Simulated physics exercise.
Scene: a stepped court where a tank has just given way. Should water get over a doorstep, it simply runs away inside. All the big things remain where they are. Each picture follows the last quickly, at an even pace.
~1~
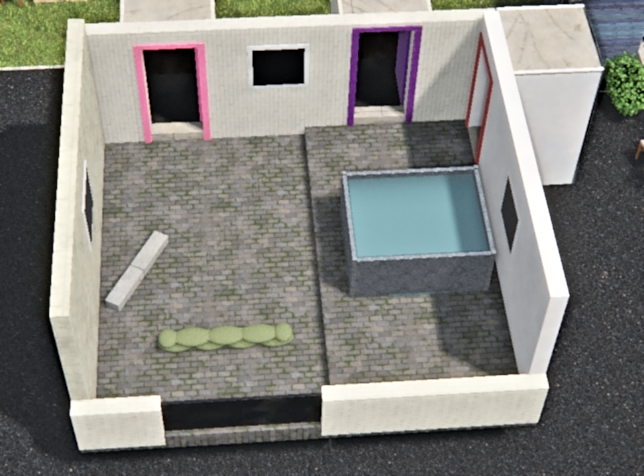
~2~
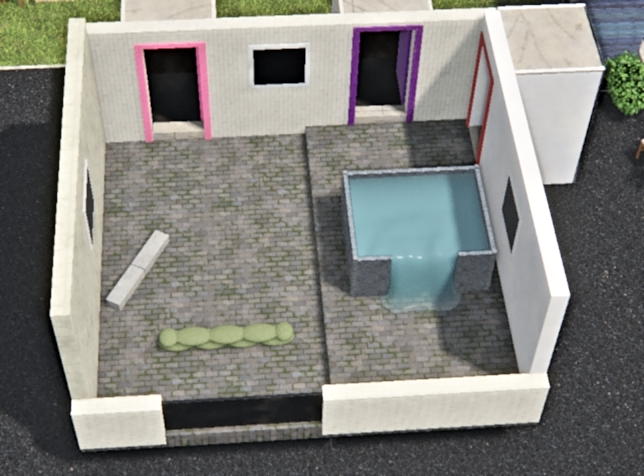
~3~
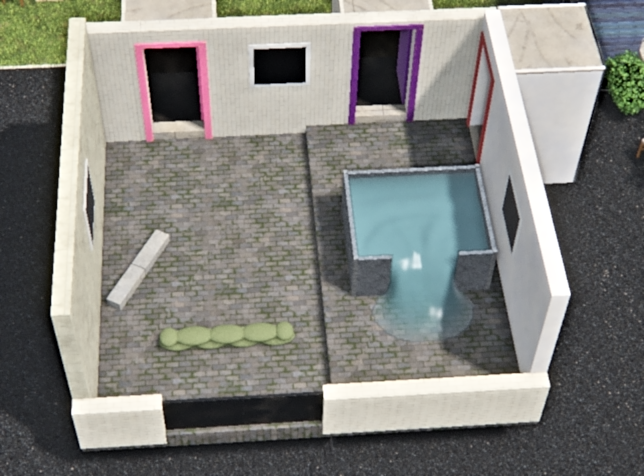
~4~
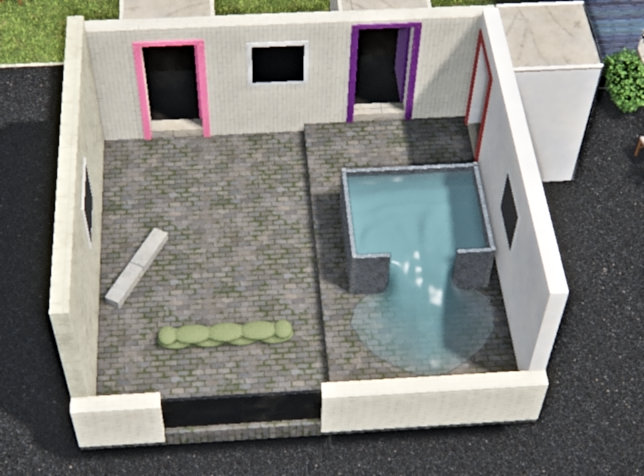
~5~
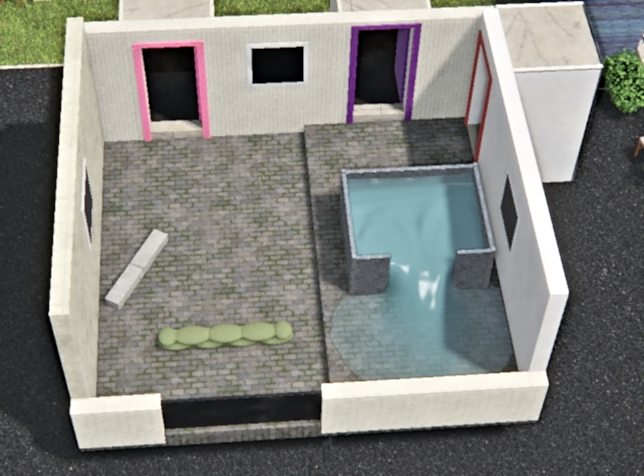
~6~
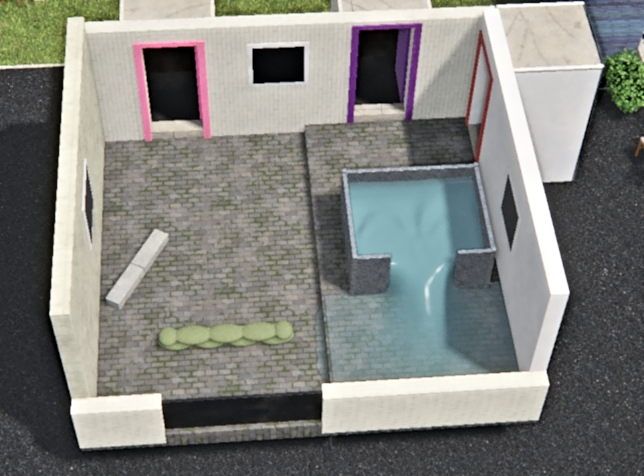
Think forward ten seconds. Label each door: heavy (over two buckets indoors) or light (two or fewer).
Pink door - light; purple door - light; red door - light.
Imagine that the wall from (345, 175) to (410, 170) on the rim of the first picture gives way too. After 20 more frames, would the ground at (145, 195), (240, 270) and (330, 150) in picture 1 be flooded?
Soaked, untouched, soaked.
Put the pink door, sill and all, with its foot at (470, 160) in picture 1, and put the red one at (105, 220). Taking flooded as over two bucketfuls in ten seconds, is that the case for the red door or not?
For the red door, the answer is that it stays on the safe side.
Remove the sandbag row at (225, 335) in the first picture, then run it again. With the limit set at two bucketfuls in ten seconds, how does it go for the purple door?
What I expect is that the purple door ends up below.
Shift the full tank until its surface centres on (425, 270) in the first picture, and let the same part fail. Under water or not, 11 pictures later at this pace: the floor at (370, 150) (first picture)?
Untouched.
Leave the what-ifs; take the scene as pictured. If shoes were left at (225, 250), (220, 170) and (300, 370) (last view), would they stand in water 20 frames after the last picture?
Result, in order: Unflooded / unflooded / waterlogged.
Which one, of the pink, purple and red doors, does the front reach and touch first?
The red one.
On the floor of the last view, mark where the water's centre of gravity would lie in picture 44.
Close to pixel (306, 294).
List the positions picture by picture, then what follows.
In the first picture, the open tank at (417, 216) is whole and still.
In the second picture, water pours out at (422, 277) and has run to (387, 304).
In the third picture, water pours out at (422, 279) and has run to (400, 335).
In the fourth picture, the front is at (424, 372), out from the gap at (420, 278).
In the fifth picture, the front is at a hidden place, out from the gap at (420, 278).
In the sixth picture, water pours out at (421, 278) and has run to a hidden place.
A moment on, water covers 20 % of the floor; the pink door not reached, the purple door not reached, the red door not reached.
Next, water covers 30 % of the floor; the pink door not reached, the purple door not reached, the red door not reached.
Then, water covers 45 % of the floor; the pink door not reached, the purple door not reached, the red door wet at the sill, nothing in.
Later, water covers 85 % of the floor; the pink door wet at the sill, nothing in, the purple door wet at the sill, nothing in, the red door wet at the sill, nothing in.
In the end, water covers 85 % of the floor; the pink door wet at the sill, nothing in, the purple door wet at the sill, nothing in, the red door under two buckets in.
